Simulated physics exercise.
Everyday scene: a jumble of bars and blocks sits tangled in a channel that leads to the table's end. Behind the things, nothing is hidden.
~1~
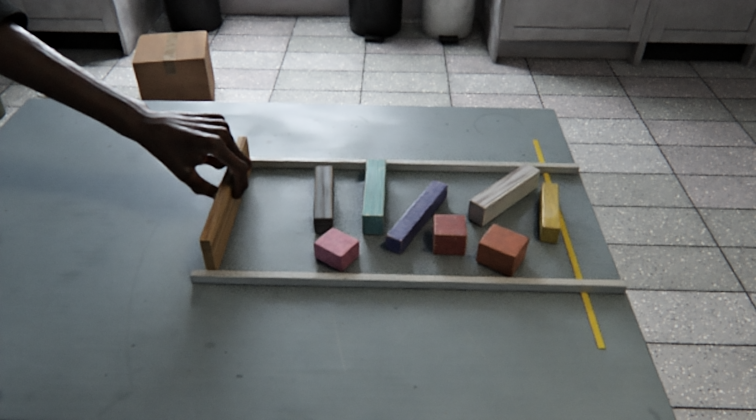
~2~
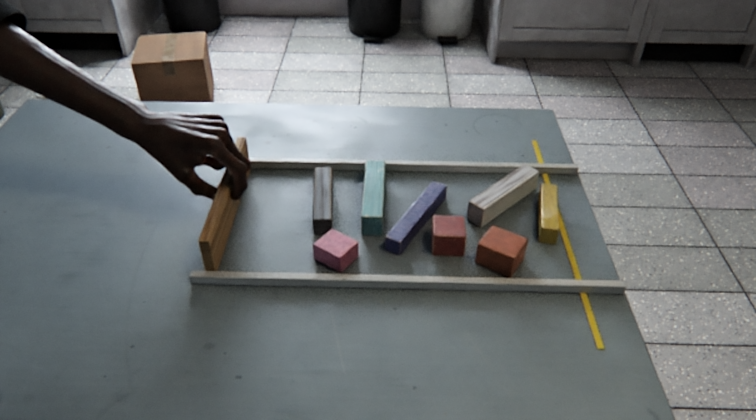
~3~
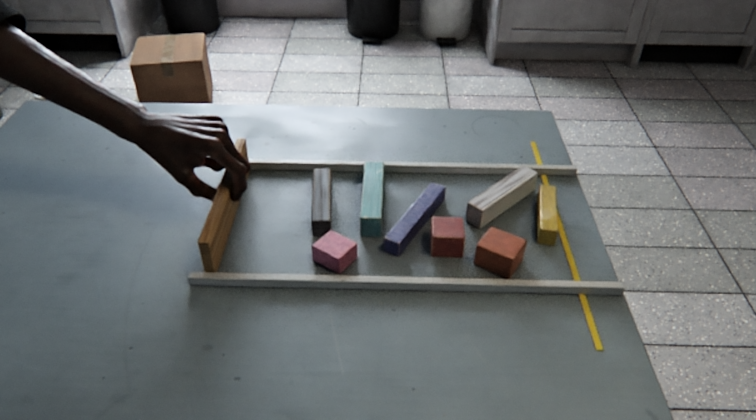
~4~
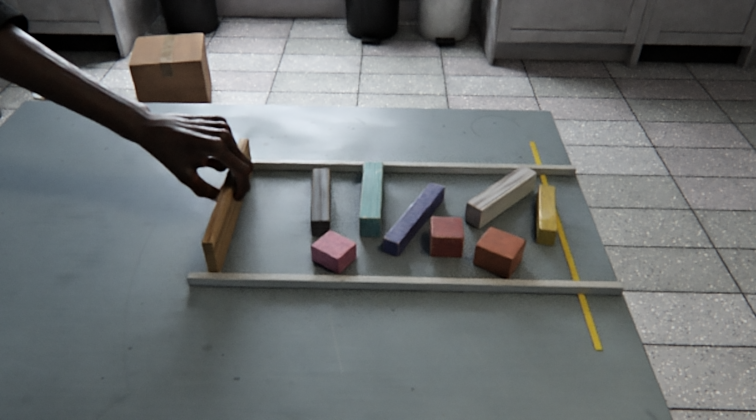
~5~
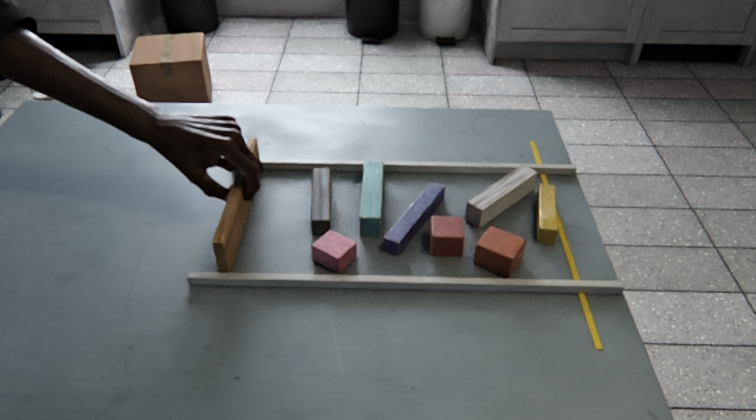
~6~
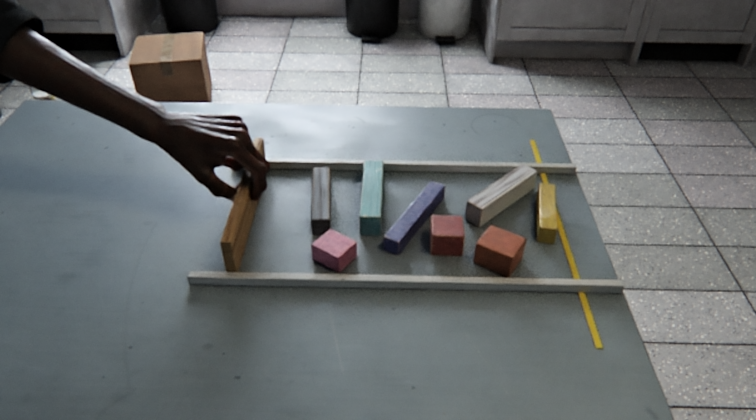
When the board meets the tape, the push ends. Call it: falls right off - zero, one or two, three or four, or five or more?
Call: Five or more.
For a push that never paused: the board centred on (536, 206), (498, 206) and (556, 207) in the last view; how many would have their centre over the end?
By position: 4 / 1 / 5.
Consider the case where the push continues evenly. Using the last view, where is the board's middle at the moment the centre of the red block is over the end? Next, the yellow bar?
Around (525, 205) first and around (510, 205) second.
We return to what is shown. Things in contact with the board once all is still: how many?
That number would be 2.
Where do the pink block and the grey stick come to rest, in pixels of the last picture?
Pink block at (592, 266), grey stick at (565, 204).
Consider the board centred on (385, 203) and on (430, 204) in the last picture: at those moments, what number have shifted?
Respectively 5 and 7.
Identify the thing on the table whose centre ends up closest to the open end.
Turquoise bar.
Soon after, none off yet; yellow bar at rest near (546, 212); white stick at rest near (502, 195); orange block at rest near (500, 250).
After that, none off yet; yellow bar moving near (552, 213); white stick displaced a little near (534, 200); orange block displaced well along near (578, 261).
In the end, the number that fall off is five or more; gone, blue bar, red block, orange block, white stick and yellow bar.
